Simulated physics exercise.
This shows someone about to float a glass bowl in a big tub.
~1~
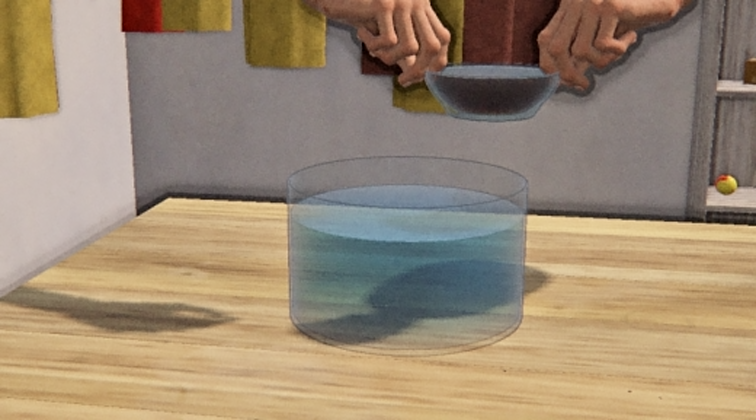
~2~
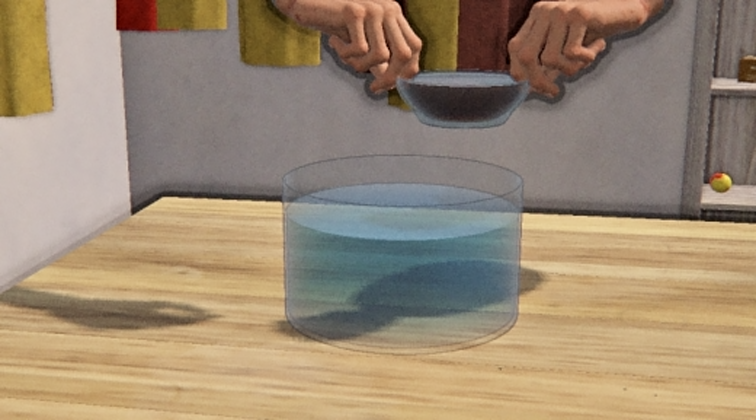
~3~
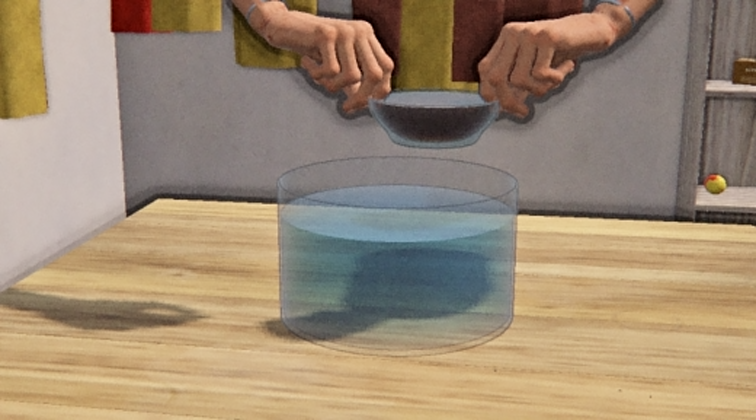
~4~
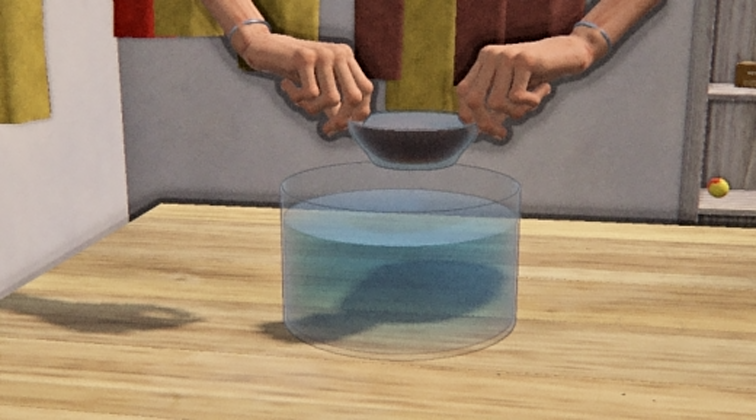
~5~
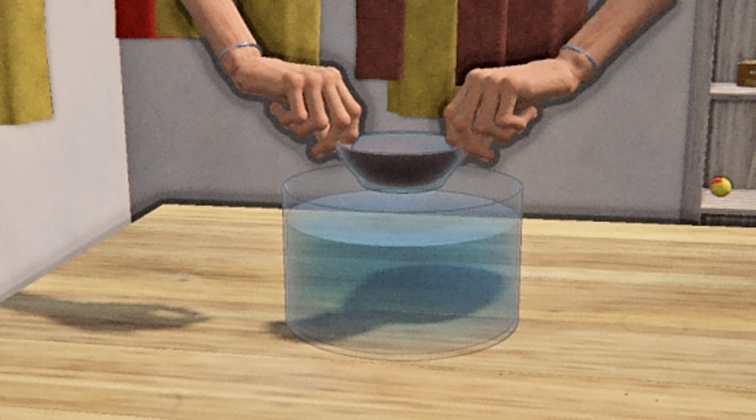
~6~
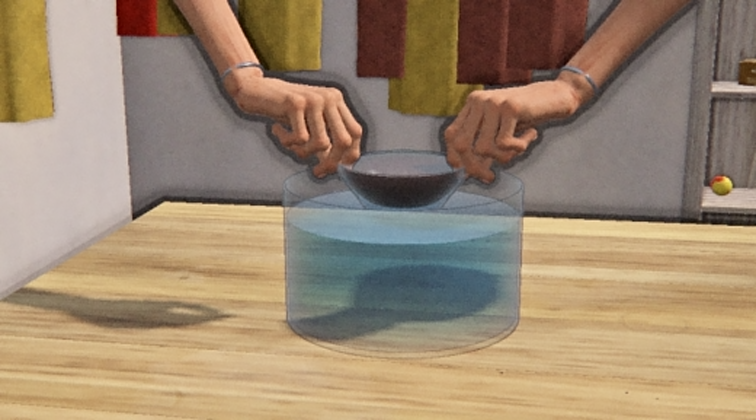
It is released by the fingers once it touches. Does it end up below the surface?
It heads for the bottom.
Soon after, the bowl dips into the water.
Later, water pours in over its rim.
In the end, the bowl lies on the bottom.
